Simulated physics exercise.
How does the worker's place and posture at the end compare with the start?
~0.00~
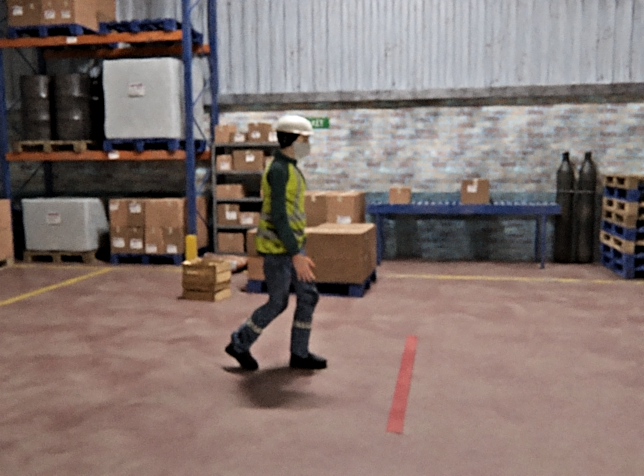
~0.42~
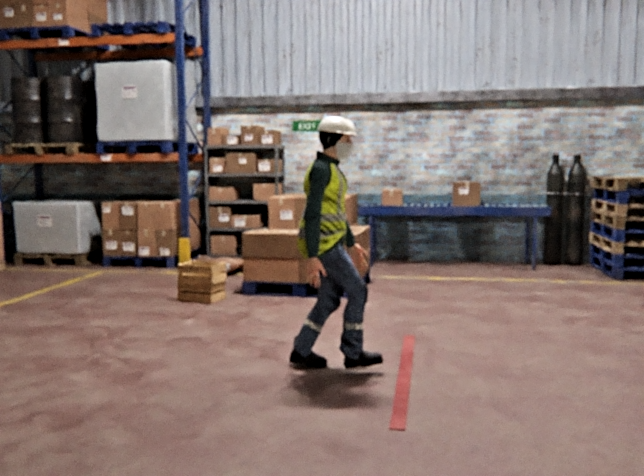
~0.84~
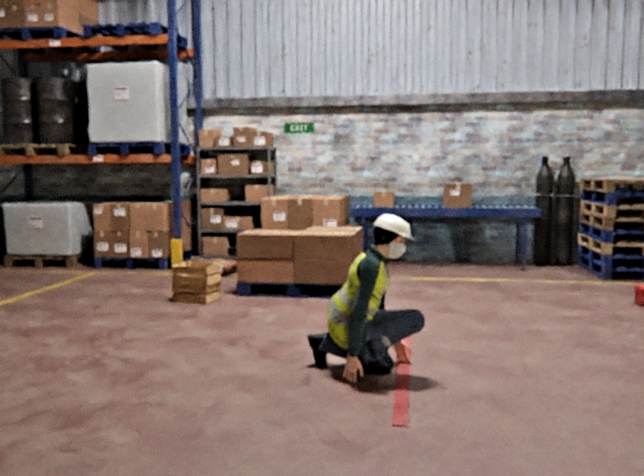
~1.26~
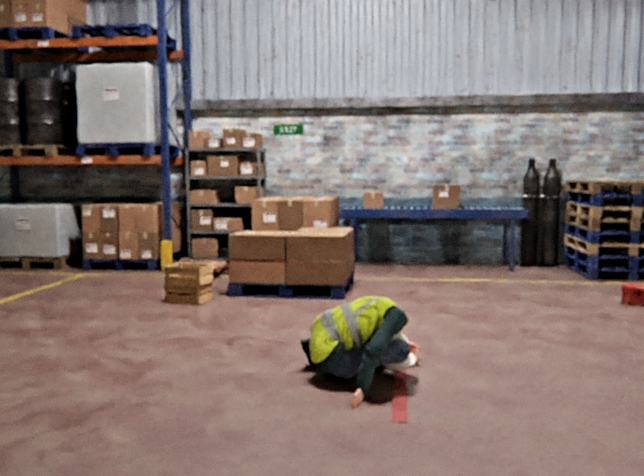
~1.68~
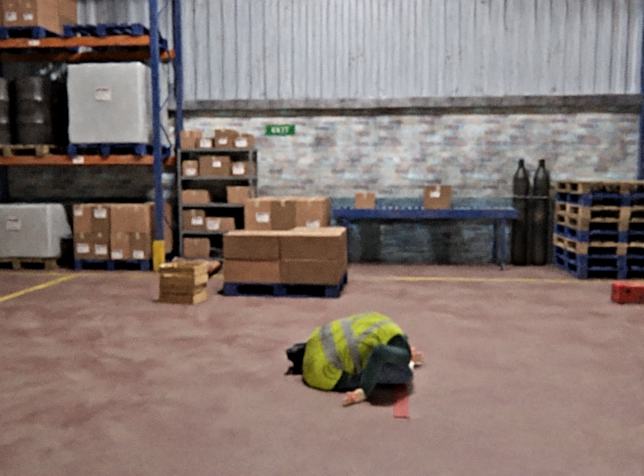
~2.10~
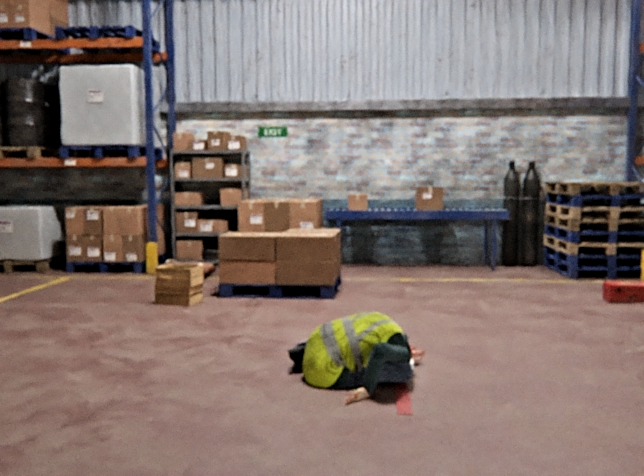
At the start the worker is upright and walking, well to the left of the red strip. At the end the worker is farther right and low on the floor, folded forward beside the strip.
